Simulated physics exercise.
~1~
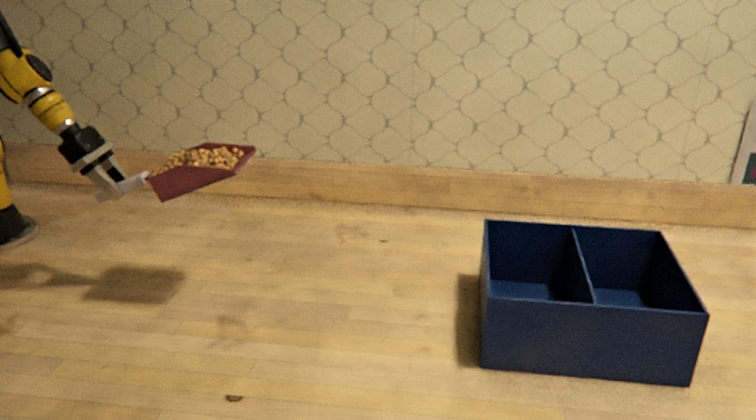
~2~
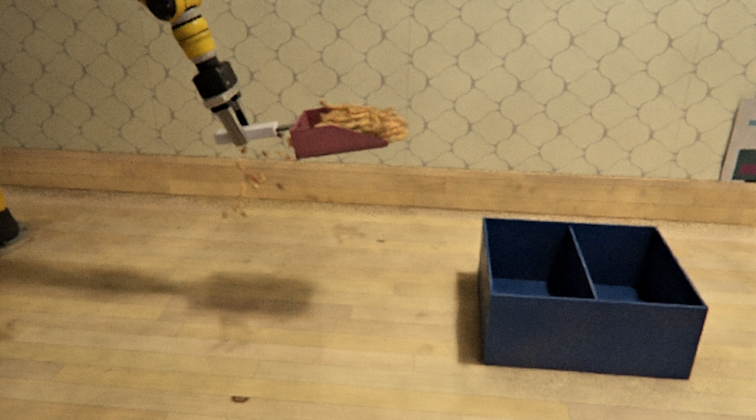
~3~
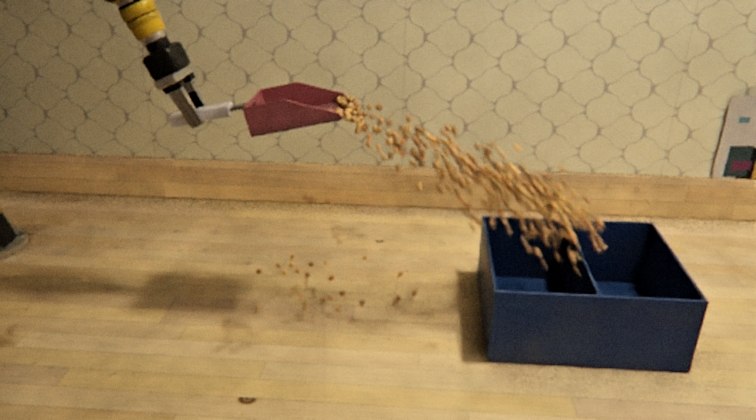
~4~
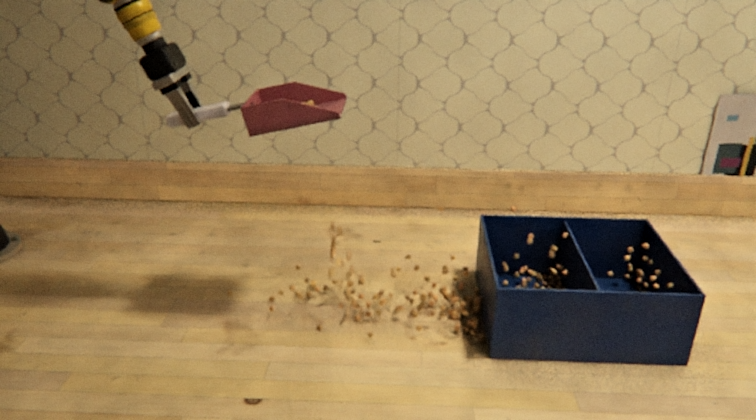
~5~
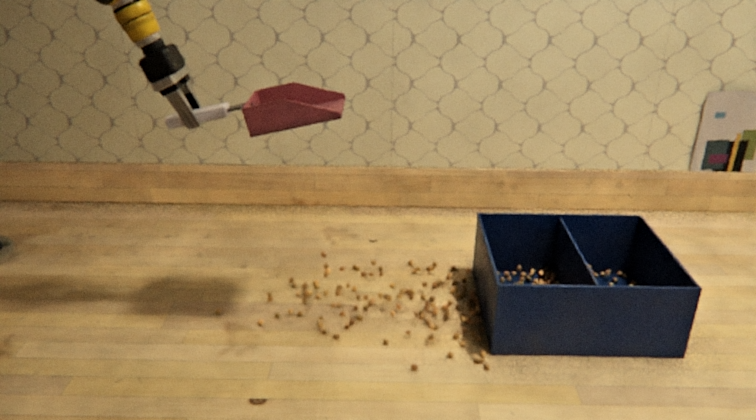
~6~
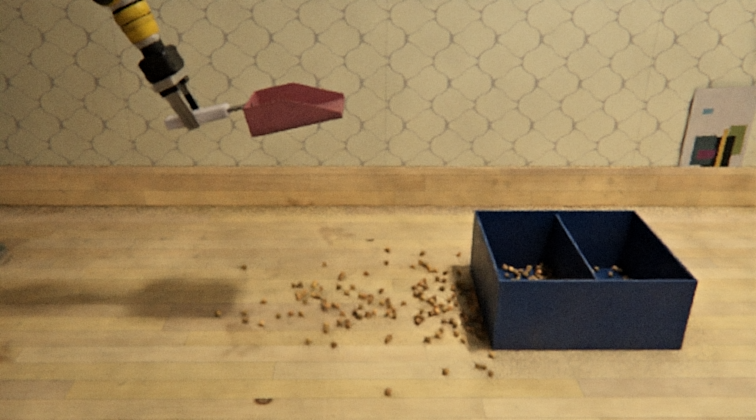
A yellow and black robot arm holds a dark red scoop heaped with dried chickpeas above a wooden table, left of a blue box split into two parts. The arm carries the scoop right and upward, and some chickpeas spill off its back near the grip. It then pulls back a little to the left, and the load shoots off the front in a long stream toward the box. Many chickpeas land in both parts, more in the near one, while others scatter across the table. The scoop stays raised, looking nearly empty, as the strays spread and settle.
